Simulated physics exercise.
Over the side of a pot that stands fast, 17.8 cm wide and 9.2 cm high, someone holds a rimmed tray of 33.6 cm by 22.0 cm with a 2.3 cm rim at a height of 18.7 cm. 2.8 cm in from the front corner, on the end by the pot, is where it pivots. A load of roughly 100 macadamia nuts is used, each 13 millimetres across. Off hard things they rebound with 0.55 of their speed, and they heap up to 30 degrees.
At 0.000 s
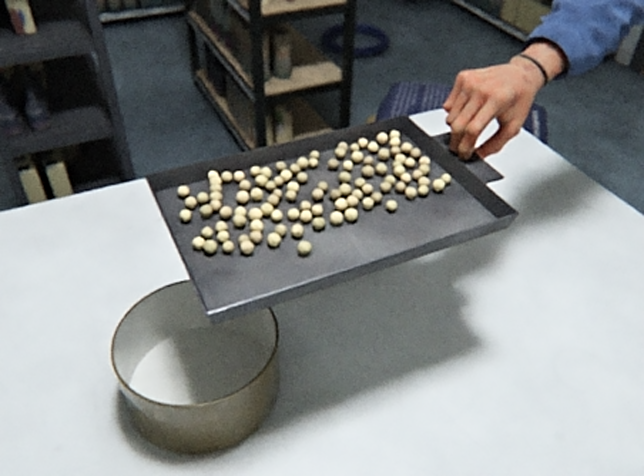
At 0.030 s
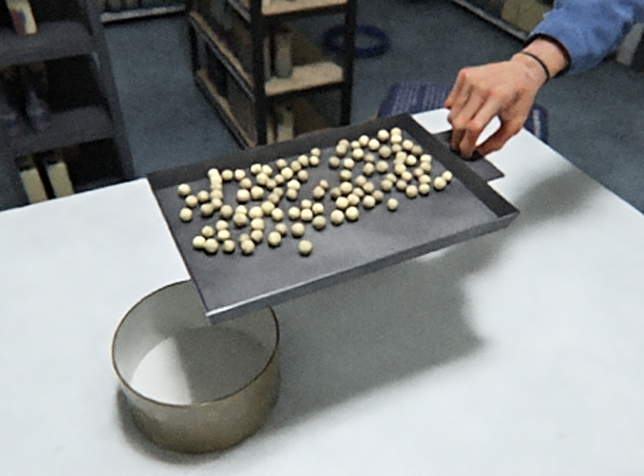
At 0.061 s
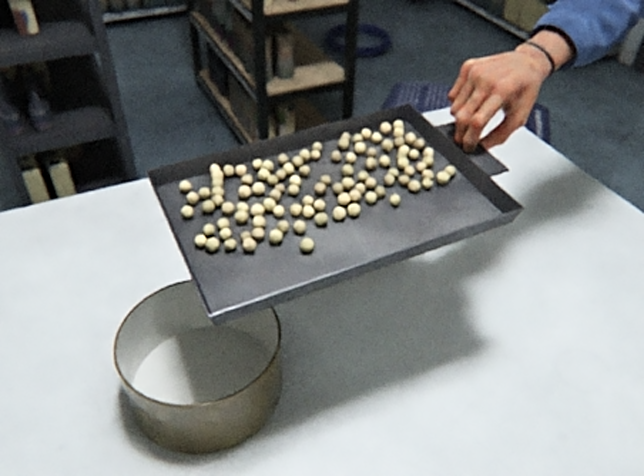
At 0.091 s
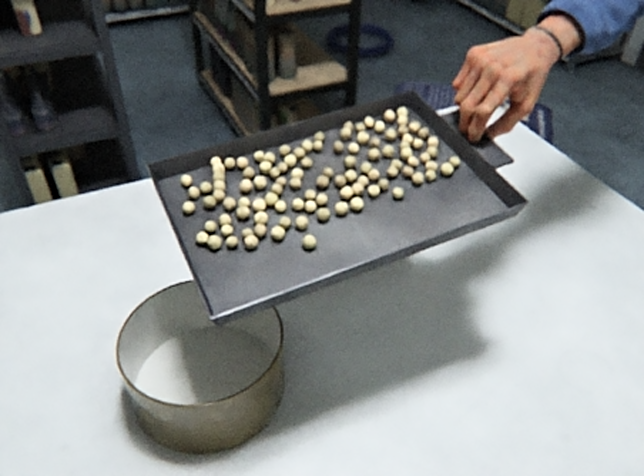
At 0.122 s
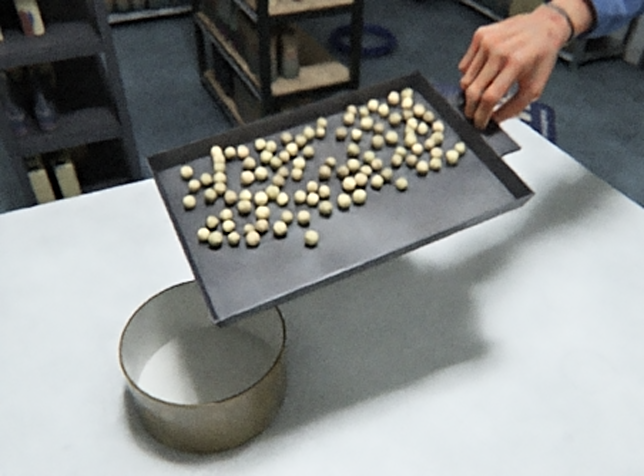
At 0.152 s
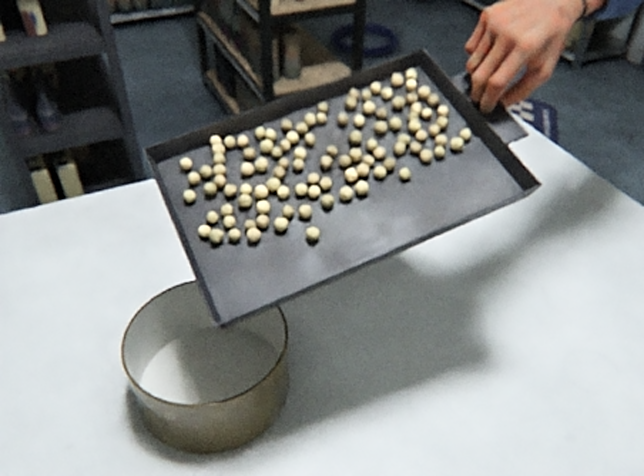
A hand raised the right end of a dark tray scattered with small, pale round nuts, slowly at first and then faster, tilting it toward the round pot at left while the nuts barely shifted.
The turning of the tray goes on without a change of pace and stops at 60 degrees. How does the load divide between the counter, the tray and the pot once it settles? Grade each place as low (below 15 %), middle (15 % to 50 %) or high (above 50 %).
Counter - high; tray - middle; pot - low.
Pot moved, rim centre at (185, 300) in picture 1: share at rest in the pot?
Roughly 0 percent would end up there.
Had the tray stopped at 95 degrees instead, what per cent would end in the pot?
I'd put it at close to 0 per cent.
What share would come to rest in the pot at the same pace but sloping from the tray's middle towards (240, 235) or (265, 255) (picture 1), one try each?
About 5 and 10 per cent.
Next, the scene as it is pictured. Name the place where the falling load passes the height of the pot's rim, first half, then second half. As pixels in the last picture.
Around (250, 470), then around (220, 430).
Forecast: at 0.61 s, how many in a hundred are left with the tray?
Roughly 55 percent of the load, I'd say.
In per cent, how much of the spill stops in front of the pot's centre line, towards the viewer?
Near 100 in a hundred.
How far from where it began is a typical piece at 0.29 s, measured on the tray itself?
I'd say close to 1 centimetres.
After 0.29 s, tilt 41 degrees; the tray holds 100 %, the pot 0 %.
After 0.38 s, tilt 56 degrees; the tray holds 100 %, the pot 0 %.
Then, at 0.61 s, tilt 60 degrees; the tray holds 55 %, the pot 0 %.
In the end, at 2.4 s, counter 75 %, tray 25 %, pot 0 %.
